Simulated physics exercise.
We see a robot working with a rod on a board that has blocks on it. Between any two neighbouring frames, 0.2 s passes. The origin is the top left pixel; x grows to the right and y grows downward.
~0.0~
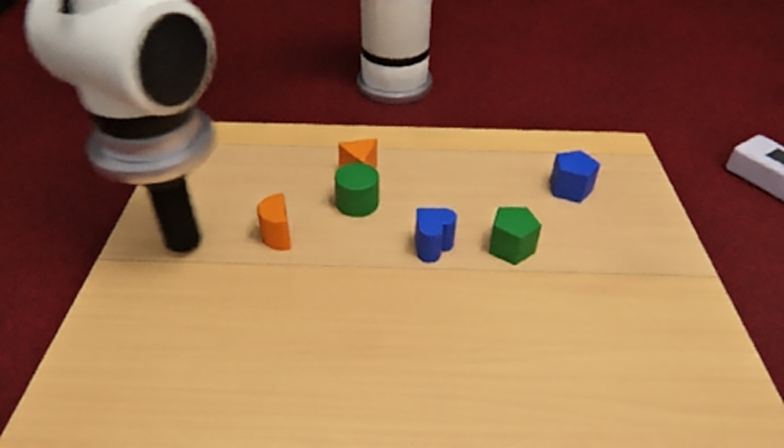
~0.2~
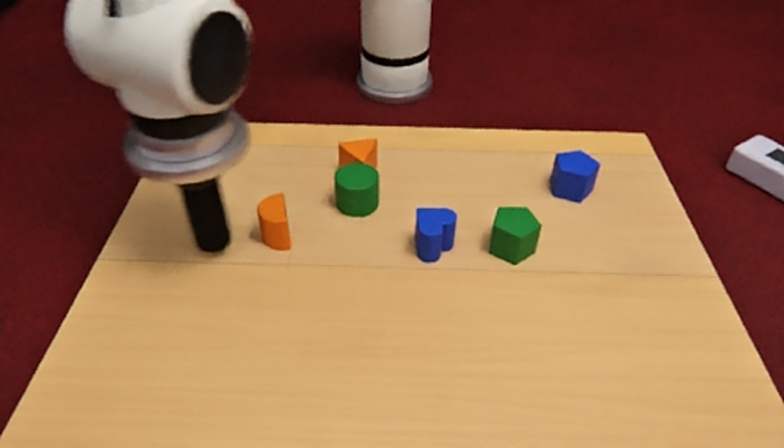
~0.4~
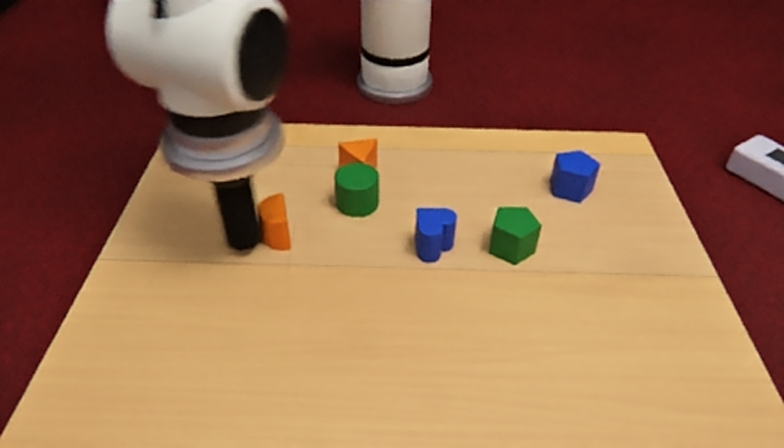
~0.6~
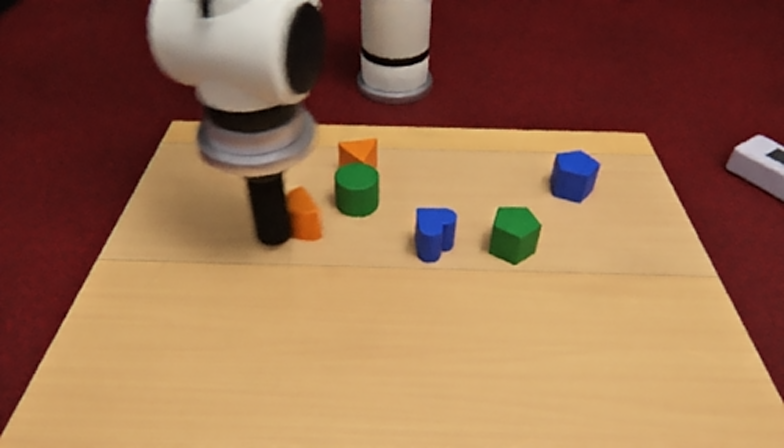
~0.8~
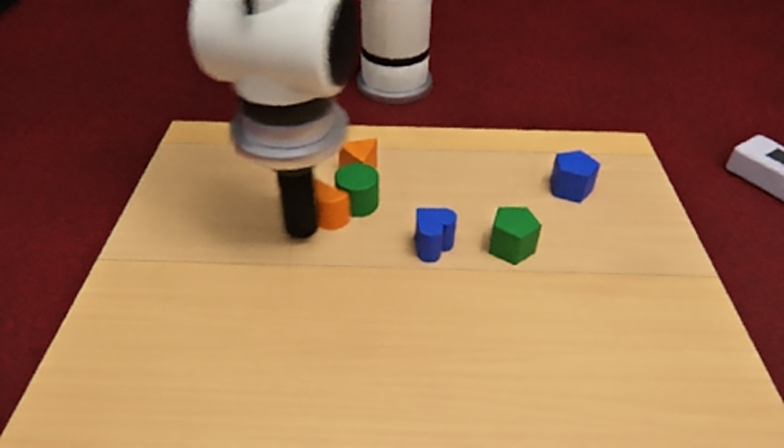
A robot arm moves its black rod right and pushes the orange block toward the green cylinder.
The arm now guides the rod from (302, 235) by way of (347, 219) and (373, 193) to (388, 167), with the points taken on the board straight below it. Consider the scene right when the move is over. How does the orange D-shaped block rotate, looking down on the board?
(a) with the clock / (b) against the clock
Answer: A.
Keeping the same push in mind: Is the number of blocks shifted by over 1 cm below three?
Final answer: No.
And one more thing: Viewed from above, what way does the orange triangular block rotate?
Against the clock.
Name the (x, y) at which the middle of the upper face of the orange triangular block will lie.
The centre of its top face lies at (362, 133).
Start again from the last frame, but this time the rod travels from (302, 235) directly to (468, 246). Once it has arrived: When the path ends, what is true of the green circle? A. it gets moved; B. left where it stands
Correct choice: A.
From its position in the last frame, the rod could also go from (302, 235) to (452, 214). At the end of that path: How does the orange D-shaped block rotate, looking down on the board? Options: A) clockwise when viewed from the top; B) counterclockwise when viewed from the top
I'll go with B - counterclockwise when viewed from the top.
The first path, step by step. One third of the way, rod (347, 211); orange D-shaped block (370, 176); green circle (392, 161); orange triangular block (364, 141), turned 50° anticlockwise.
Two thirds of the way, rod (373, 185); orange D-shaped block (397, 154), turned 20° clockwise; green circle (423, 143); orange triangular block (364, 140), turned 65° anticlockwise.
At the end, rod (388, 159); orange D-shaped block (416, 134), turned 55° clockwise; green circle (447, 134); orange triangular block (362, 133), turned 105° anticlockwise; blue heart block in place.
